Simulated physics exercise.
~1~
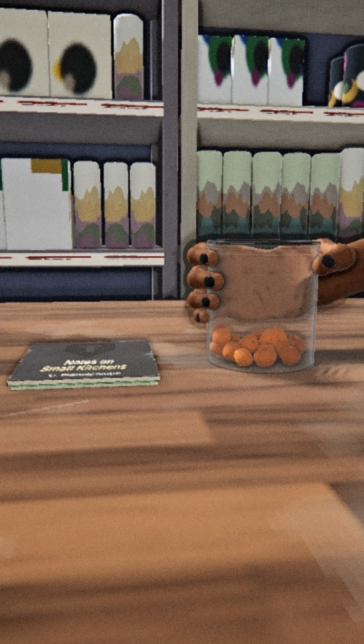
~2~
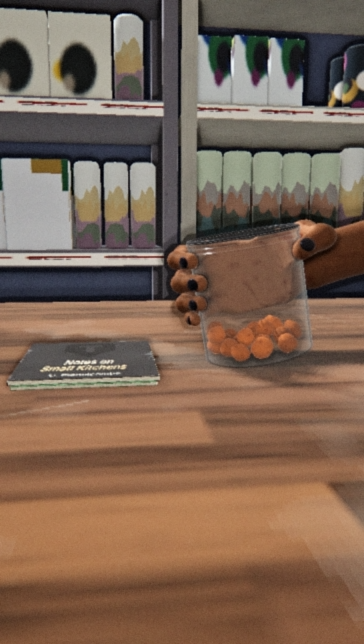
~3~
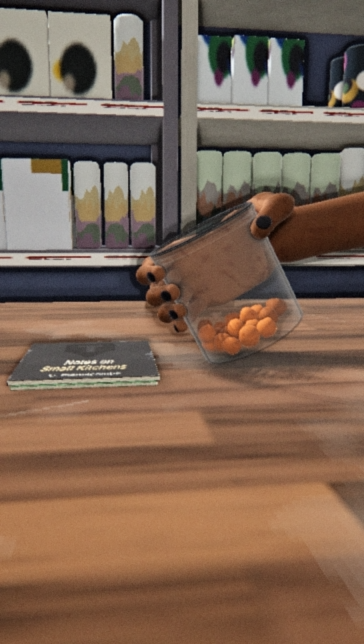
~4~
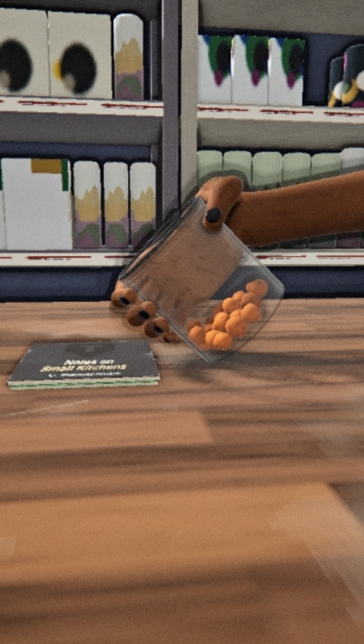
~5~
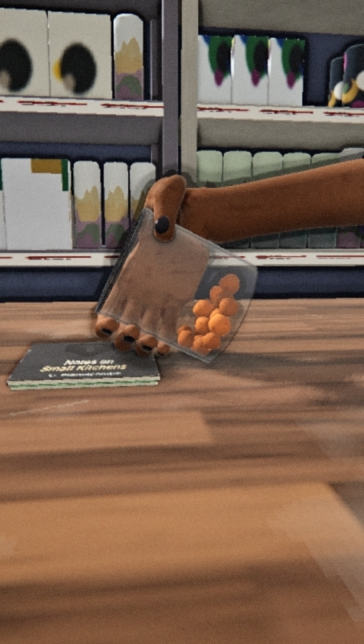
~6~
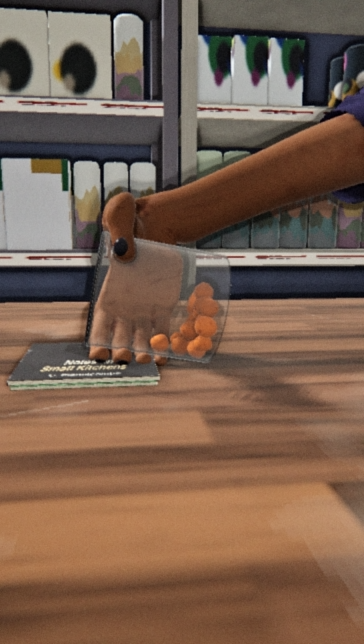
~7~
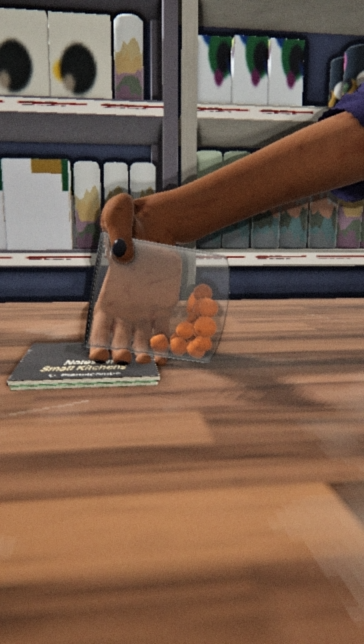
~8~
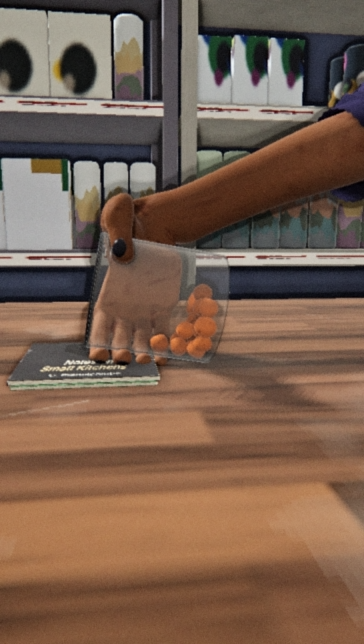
The clip shows a hand holding an open clear jar of small orange balls on a wooden surface, then tipping it to the left until it lies nearly sideways against a small pile of books, where the hand holds it still with the balls inside.
